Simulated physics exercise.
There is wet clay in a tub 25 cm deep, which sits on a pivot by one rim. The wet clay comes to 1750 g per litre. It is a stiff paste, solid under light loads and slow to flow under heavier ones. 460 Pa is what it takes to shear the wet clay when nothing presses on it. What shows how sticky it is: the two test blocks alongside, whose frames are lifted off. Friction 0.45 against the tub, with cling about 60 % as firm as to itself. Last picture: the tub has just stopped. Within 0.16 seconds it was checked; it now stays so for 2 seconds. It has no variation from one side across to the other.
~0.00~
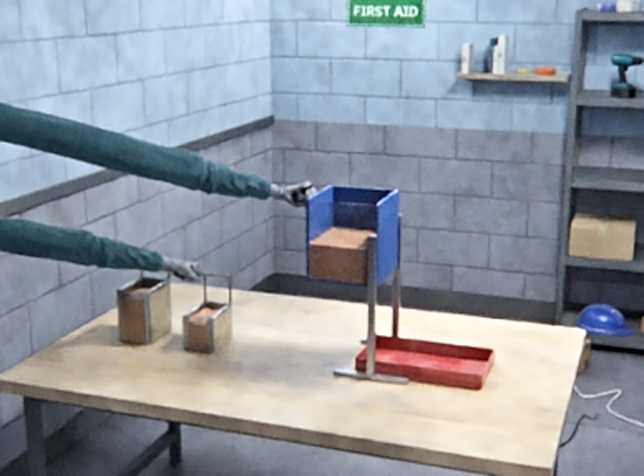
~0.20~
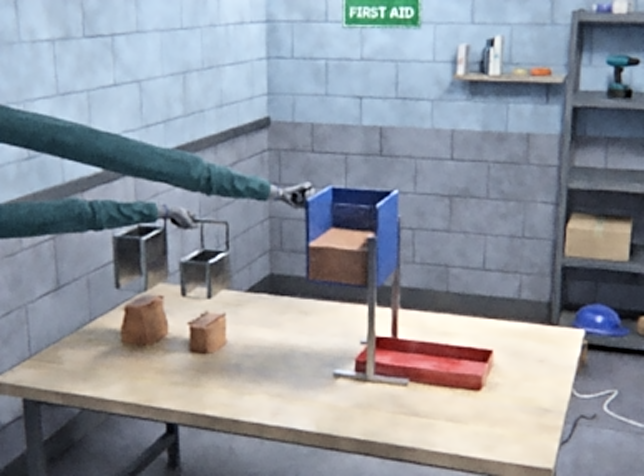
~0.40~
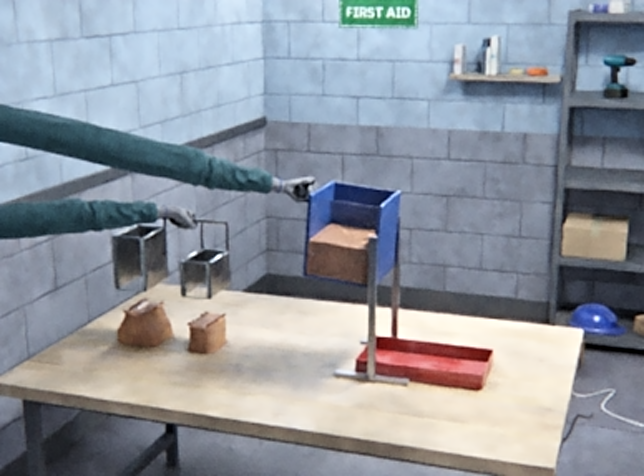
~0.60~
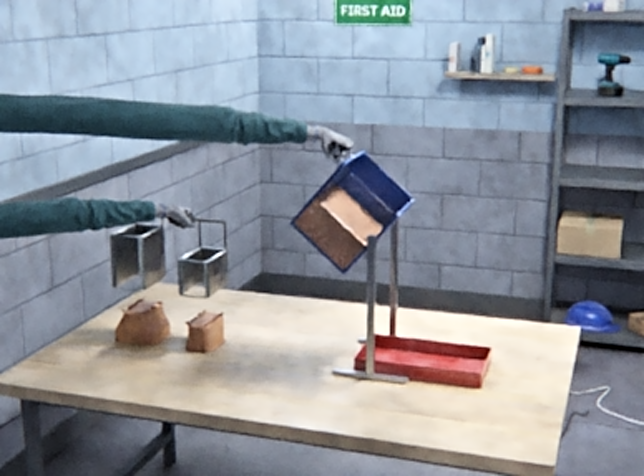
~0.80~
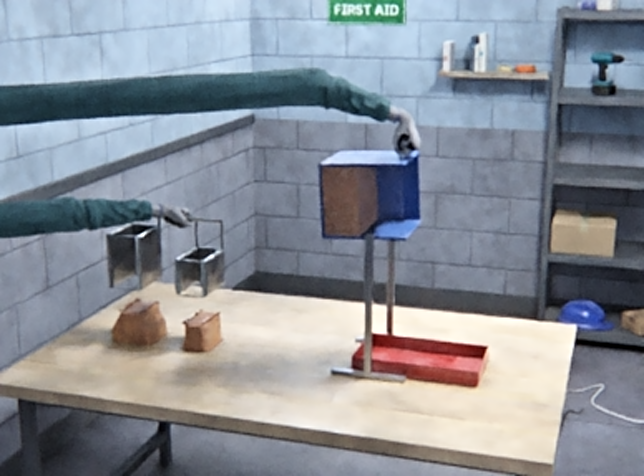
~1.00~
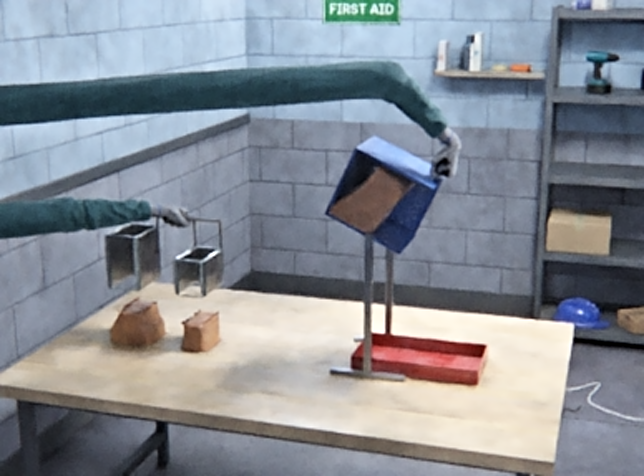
Two green-sleeved arms worked over a table, one lifting two metal boxes off brown clay blocks, the larger of which sagged, while the other turned a blue clay-filled tub clockwise on its stand above a red tray.
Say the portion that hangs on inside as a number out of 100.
Expect roughly 36 %.
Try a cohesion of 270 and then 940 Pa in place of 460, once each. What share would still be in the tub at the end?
Respectively 20 % and 45 %.
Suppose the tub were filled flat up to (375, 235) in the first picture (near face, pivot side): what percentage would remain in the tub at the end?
That gives some 12 %.
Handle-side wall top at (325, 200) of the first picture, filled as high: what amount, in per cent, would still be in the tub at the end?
It would be near 40 %.
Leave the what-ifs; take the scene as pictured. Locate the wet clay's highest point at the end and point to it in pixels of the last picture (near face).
It ends up highest close to (335, 207).
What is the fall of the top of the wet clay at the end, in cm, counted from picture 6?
13 cm.
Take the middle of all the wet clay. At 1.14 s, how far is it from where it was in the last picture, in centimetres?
Some 12 cm.
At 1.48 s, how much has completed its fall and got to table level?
Some 50 % has got all the way down.
After 1.14 s, the tub is at 115 degrees and holds 68 %.
After 1.31 s, the tub is at 115 degrees and holds 38 %.
After 1.48 s, the tub is at 115 degrees and holds 36 %.
After 1.65 s, the tub is at 115 degrees and holds 36 %.
After 3.00 s, the tub is at 115 degrees and holds 36 %.
